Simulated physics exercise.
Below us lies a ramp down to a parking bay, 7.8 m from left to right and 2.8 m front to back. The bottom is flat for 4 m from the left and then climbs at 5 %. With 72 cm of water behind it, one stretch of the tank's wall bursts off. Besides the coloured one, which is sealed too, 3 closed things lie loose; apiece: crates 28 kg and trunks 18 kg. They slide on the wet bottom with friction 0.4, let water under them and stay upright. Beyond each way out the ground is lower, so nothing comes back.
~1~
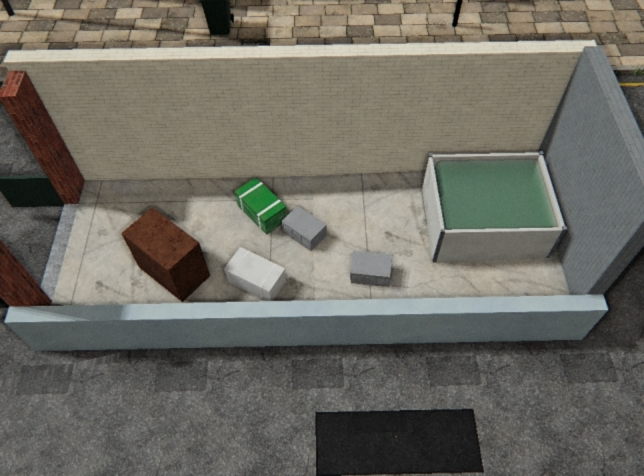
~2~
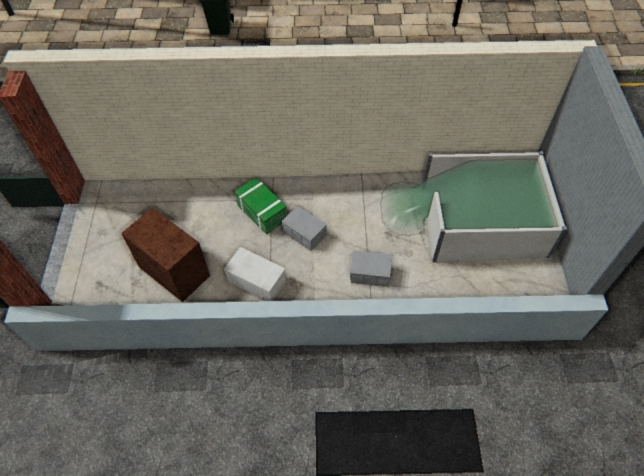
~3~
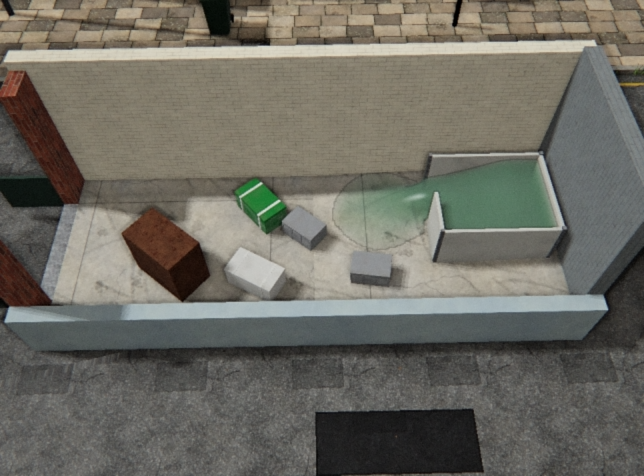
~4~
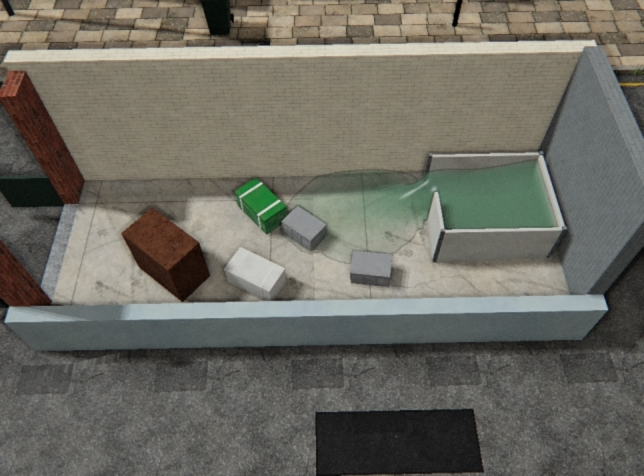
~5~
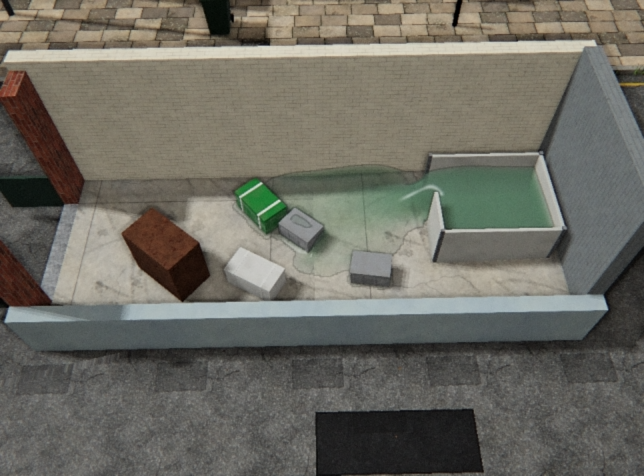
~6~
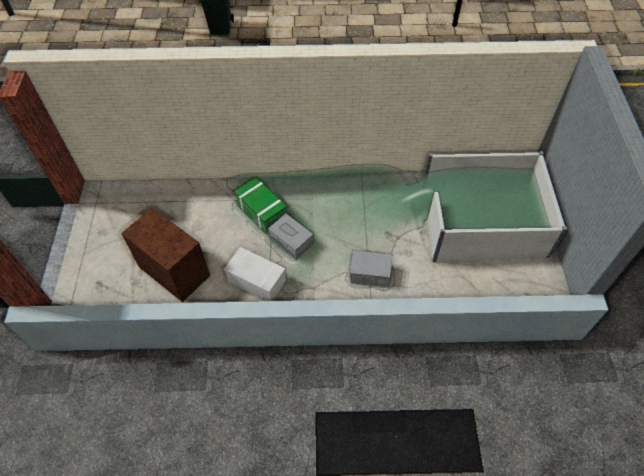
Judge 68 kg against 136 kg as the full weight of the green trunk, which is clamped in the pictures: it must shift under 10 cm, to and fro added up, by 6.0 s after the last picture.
Verdict: Neither load is enough.
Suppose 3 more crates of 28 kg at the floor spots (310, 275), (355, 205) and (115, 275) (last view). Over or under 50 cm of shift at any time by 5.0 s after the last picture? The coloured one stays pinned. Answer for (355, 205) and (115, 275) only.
In turn: More, under.
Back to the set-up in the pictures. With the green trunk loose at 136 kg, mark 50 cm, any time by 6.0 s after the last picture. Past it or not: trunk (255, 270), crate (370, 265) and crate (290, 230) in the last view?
In that order: Over, short of it, more.
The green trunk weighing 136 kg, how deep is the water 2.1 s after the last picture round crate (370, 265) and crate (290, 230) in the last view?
Roughly 2 and 12 cm.
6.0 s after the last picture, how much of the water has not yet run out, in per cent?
Some 64 per cent remains.
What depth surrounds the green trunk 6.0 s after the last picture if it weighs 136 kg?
Roughly 8 cm.
Then, 0.4 s after the last picture the green trunk would be 28 cm from its start with 68 kg and 3 cm from its start with 136 kg; 15 cm of water round it then.
Then, 2.1 s after the last picture the green trunk would be 210 cm from its start with 68 kg and 41 cm from its start with 136 kg; 10 cm of water round it then.
Then, 3.9 s after the last picture the green trunk would be 225 cm from its start with 68 kg and 41 cm from its start with 136 kg; 9 cm of water round it then.
Then, 6.0 s after the last picture the green trunk would be 225 cm from its start with 68 kg and 41 cm from its start with 136 kg; 8 cm of water round it then.
